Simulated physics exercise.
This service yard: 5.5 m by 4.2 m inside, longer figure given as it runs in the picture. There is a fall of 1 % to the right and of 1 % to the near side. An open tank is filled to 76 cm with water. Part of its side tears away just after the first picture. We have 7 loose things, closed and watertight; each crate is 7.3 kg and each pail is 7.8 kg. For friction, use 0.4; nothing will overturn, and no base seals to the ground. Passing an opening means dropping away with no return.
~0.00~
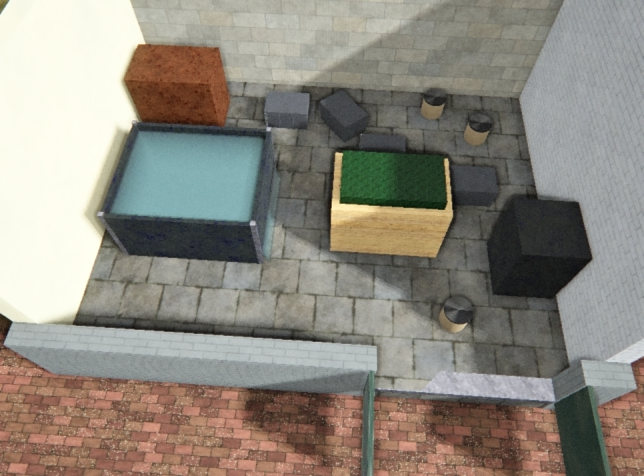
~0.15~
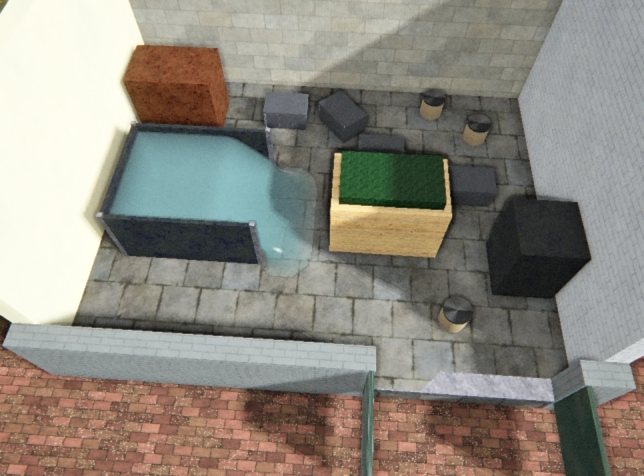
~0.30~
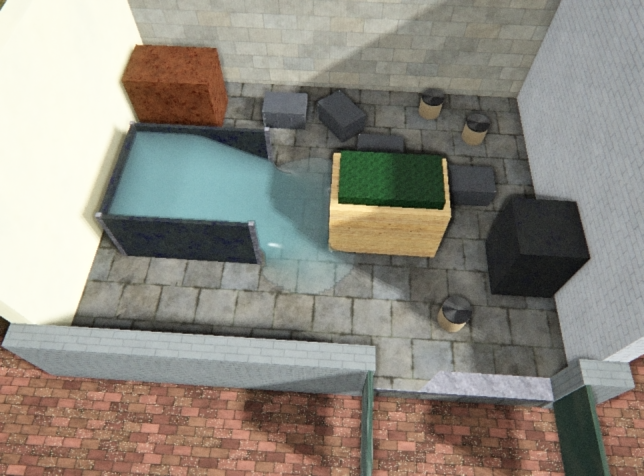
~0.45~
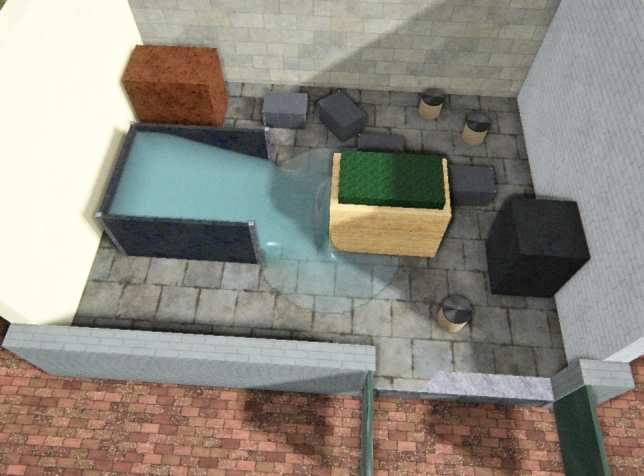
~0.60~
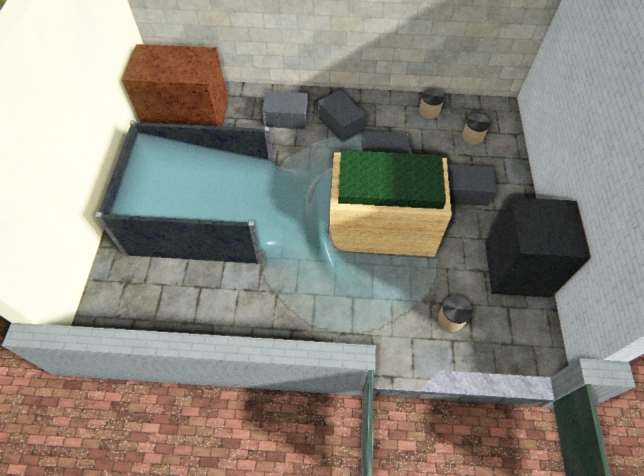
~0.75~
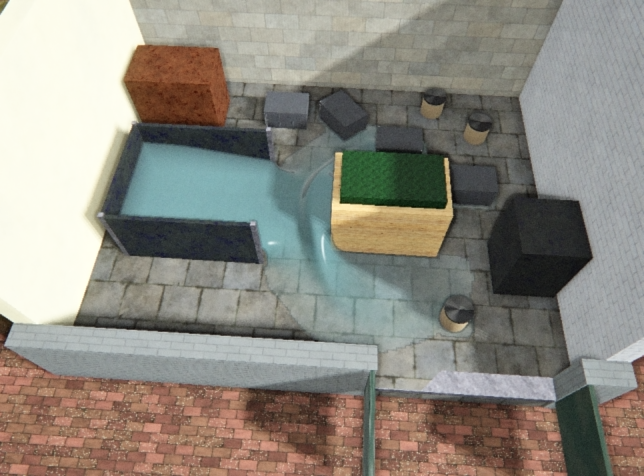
We see a paved yard where the right side of an open tank gives way and water pours out, spreading across the stones around a green-topped wooden box, then nudging a grey crate behind it slightly to the right.
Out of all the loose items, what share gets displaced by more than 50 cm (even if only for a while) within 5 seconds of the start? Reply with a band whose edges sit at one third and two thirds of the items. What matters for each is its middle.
Band: Two thirds or above.
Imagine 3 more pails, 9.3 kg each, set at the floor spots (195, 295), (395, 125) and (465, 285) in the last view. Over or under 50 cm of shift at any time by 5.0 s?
Answers in order are does not cross, crosses the line and does not cross.
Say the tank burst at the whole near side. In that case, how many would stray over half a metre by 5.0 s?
Then the count would be 3.
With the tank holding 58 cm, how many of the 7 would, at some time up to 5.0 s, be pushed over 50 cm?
It would come to 6 of them.
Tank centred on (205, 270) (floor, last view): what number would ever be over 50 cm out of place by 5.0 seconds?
So the tally would be 4.
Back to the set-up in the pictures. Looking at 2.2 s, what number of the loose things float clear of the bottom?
Total: 4.
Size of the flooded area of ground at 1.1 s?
Some 11.0 m2 of it.
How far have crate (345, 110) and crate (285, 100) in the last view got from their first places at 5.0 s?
Distances: 50 cm; 80 cm.
After 1.1 s 1 of 7 are over 50 cm from their spots; 0 afloat.
After 2.2 s 5 of 7 are over 50 cm from their spots; 4 afloat.
After 3.5 s 7 of 7 are over 50 cm from their spots; 5 afloat.
After 5.0 s 6 of 7 are over 50 cm from their spots, and 7 have been at some point; 5 afloat.
